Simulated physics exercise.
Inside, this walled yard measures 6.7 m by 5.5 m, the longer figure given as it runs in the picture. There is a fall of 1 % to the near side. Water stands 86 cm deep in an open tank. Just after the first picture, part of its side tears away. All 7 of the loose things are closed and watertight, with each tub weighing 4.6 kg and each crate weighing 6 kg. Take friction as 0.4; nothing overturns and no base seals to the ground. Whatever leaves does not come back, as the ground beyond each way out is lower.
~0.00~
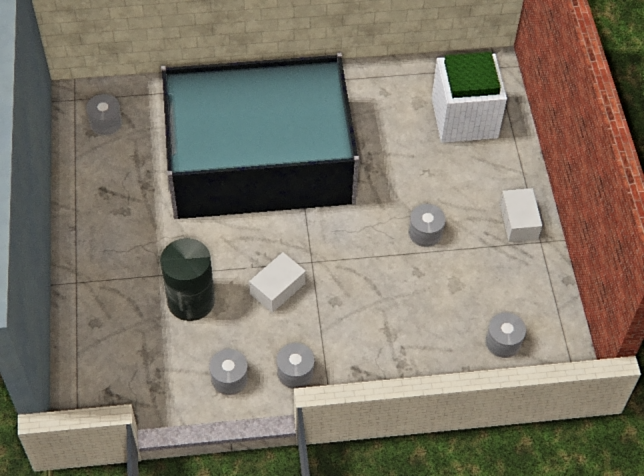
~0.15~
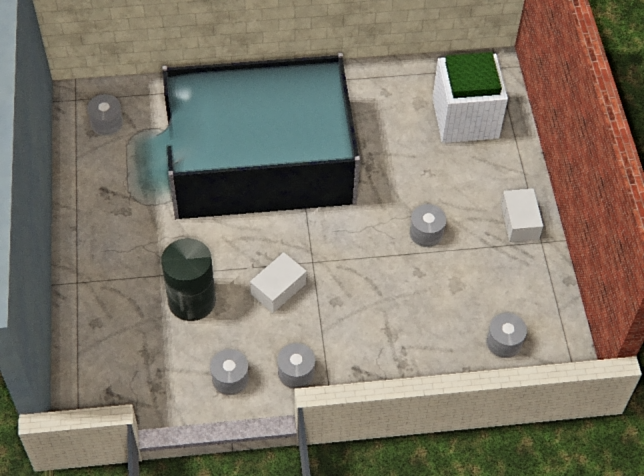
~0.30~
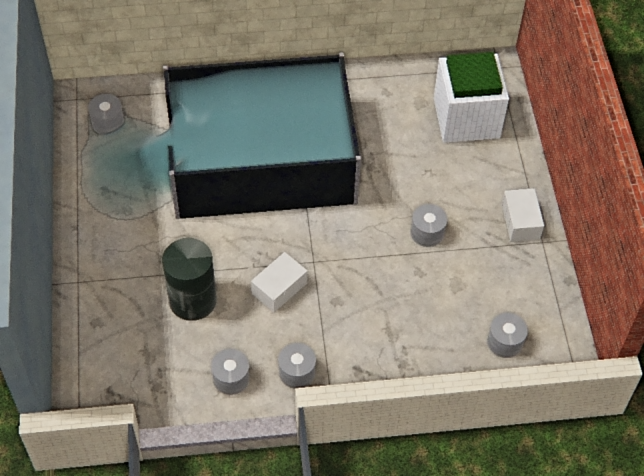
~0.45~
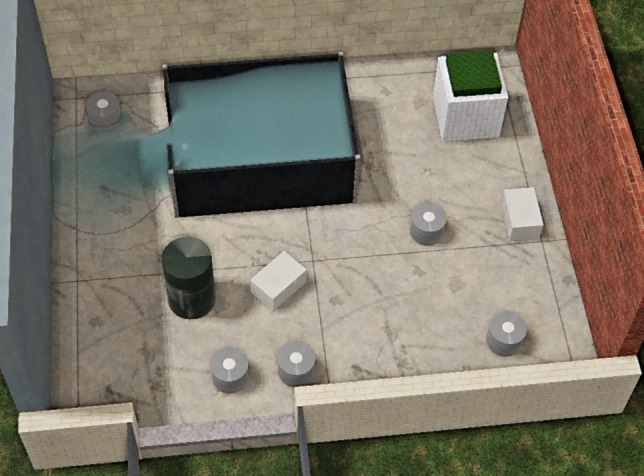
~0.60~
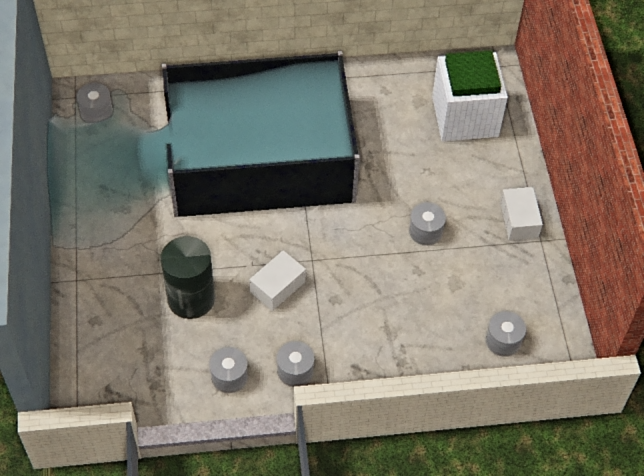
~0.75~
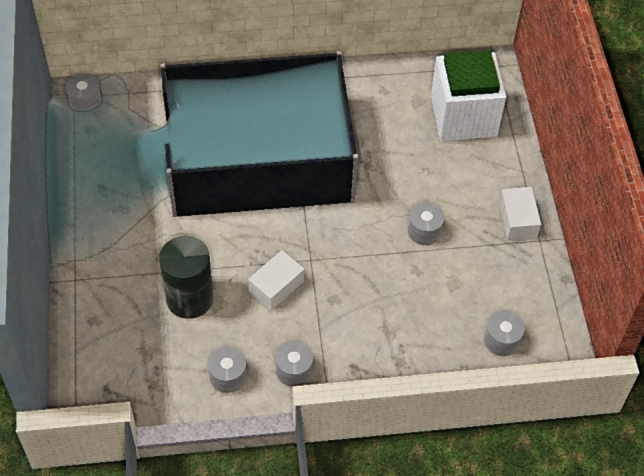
Teal water pours from the left side of a dark open tank in a walled paved yard, viewed from high above. Small grey tubs, a dark green barrel, two pale boxes and a white planter topped with green stand around it, with a red brick wall at right. The water fans out leftward to the grey wall, and the upper-left tub slides a short way up and left.
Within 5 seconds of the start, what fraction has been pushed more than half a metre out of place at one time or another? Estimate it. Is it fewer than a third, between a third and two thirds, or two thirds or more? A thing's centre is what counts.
The share ends up from a third to just below two thirds.
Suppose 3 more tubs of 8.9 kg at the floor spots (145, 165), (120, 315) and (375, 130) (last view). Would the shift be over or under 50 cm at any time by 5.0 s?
So it's gets above, then gets above, then stays below.
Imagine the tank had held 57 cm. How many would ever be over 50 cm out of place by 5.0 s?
With that change, 2 of them.
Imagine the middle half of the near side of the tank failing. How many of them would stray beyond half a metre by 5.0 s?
The answer would then be 5.
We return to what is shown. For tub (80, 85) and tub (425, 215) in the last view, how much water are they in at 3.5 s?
Depth approx. 11 cm / 0 cm.
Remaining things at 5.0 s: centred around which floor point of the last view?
It works out to somewhere near (434, 264) on the floor.
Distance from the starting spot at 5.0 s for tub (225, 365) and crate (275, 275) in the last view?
250 cm and 0 cm.
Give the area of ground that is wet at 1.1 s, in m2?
Near 8.5 m2 in all.
After 1.1 s 1 of 7 are over 50 cm from their spots; 1 afloat.
After 2.2 s 1 of 7 are over 50 cm from their spots; 1 afloat.
After 3.5 s 2 of 7 are over 50 cm from their spots; 2 afloat.
After 5.0 s 3 of 7 are over 50 cm from their spots, and 3 have been at some point; 1 afloat.
